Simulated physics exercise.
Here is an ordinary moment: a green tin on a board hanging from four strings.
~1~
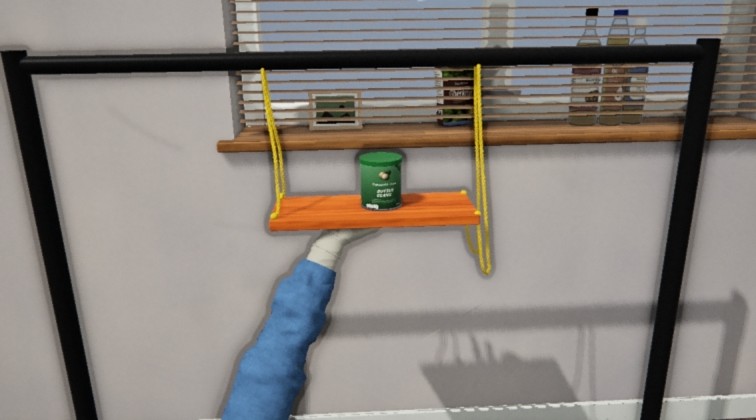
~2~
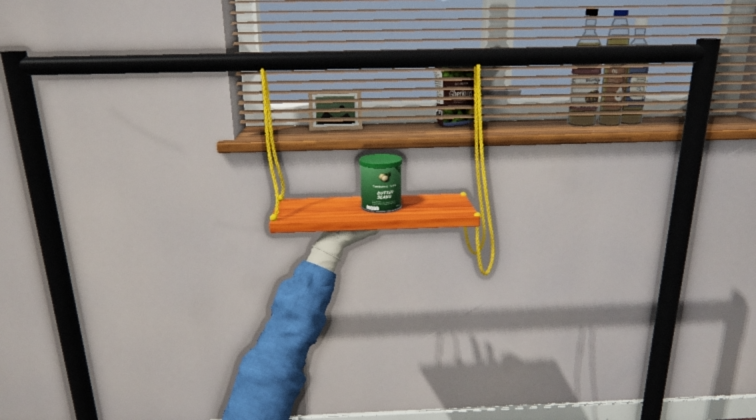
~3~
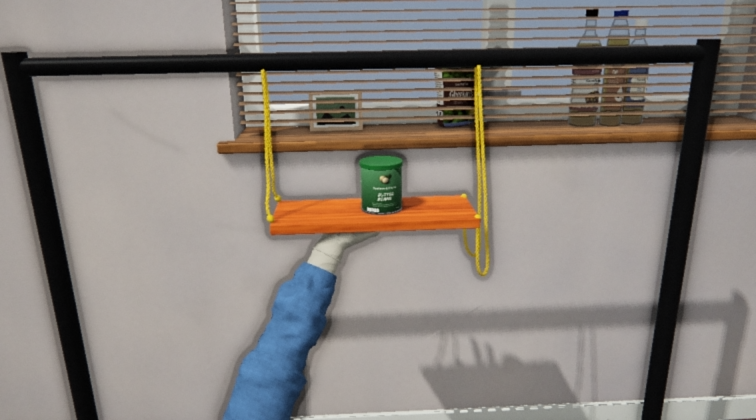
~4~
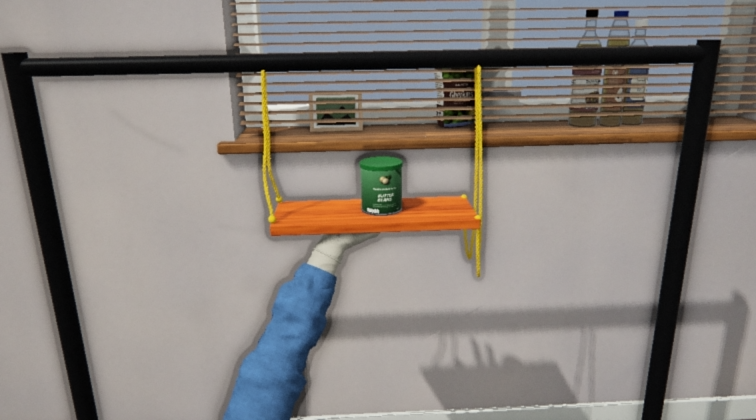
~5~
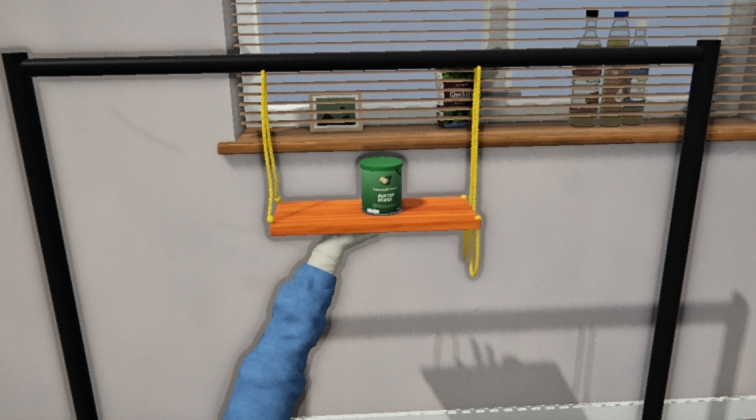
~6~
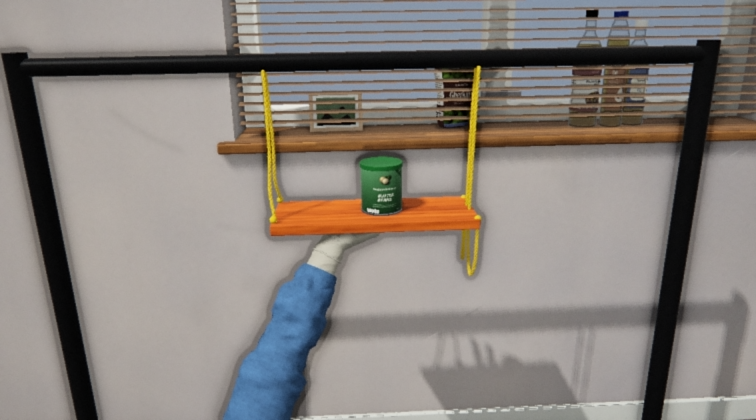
By a window, a gloved hand stays under a hanging orange shelf as yellow strings sway.
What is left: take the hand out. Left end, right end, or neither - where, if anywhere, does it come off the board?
Right end.
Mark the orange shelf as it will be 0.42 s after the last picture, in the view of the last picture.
It is near pixel (273, 251).
Then, 0.42 s on from there, board tipped 40° down to the right; tin falling near (430, 342).
Then, 0.94 s on from there, board tipped 53° down to the right; tin on the floor.
Then, 1.52 s on from there, board tipped 39° down to the right; tin on the floor.
In the end, board tipped 42° down to the right; tin on the floor. The green tin tumbles from the right end.
